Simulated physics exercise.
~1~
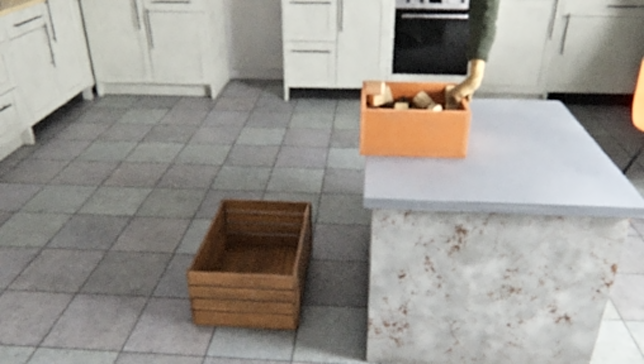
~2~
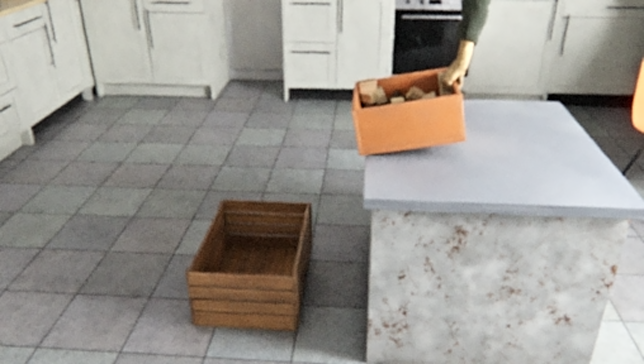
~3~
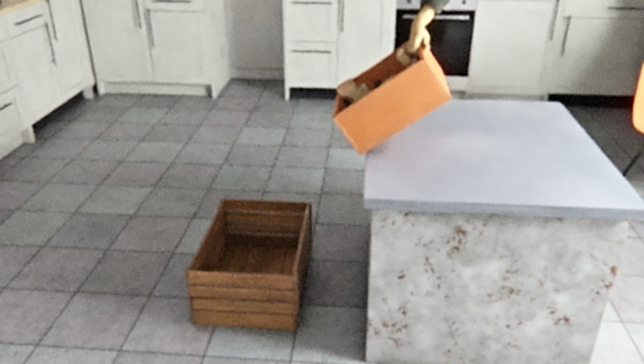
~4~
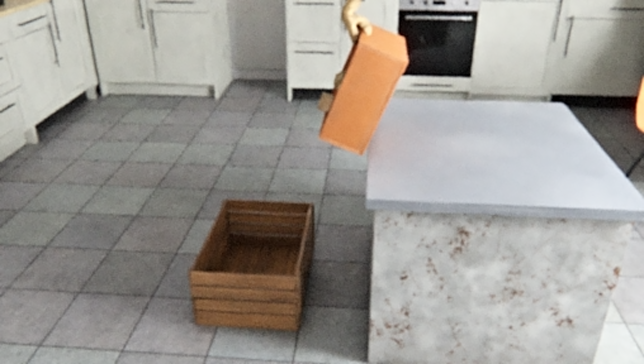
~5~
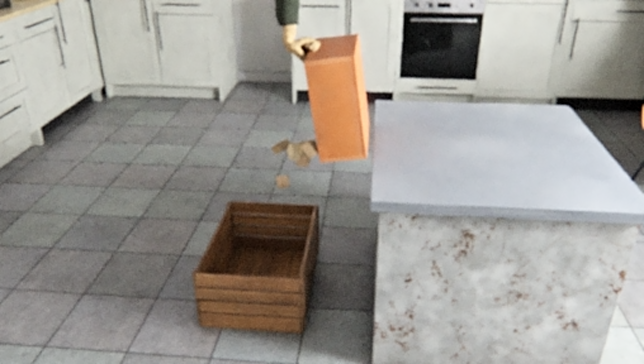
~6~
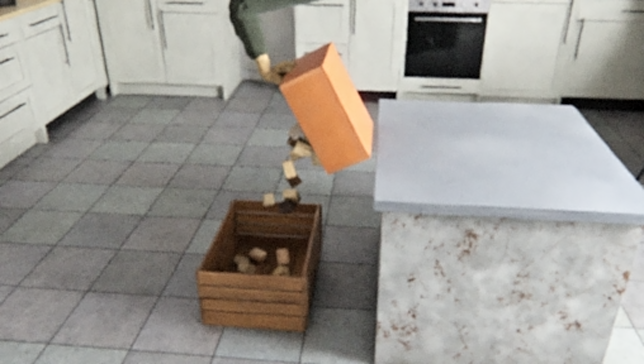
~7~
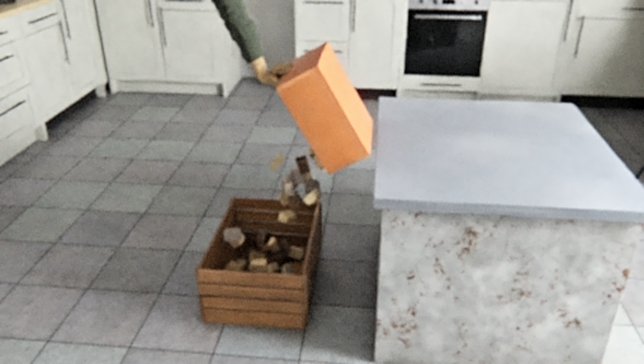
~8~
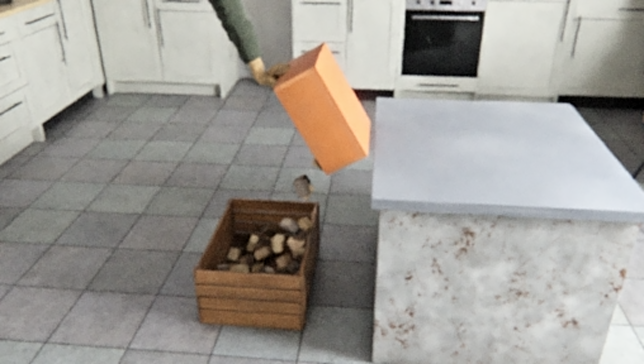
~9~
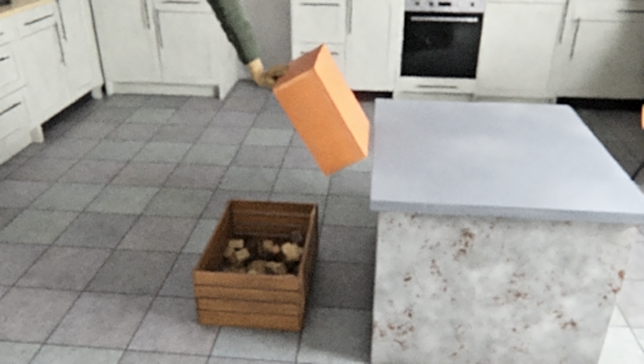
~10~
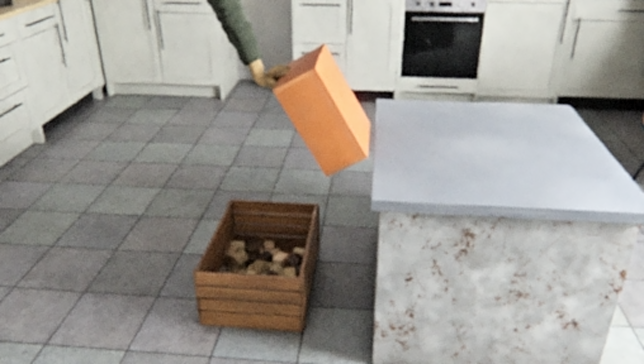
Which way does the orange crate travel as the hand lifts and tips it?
The orange crate moves to the left, from the bench top out past the bench's edge.
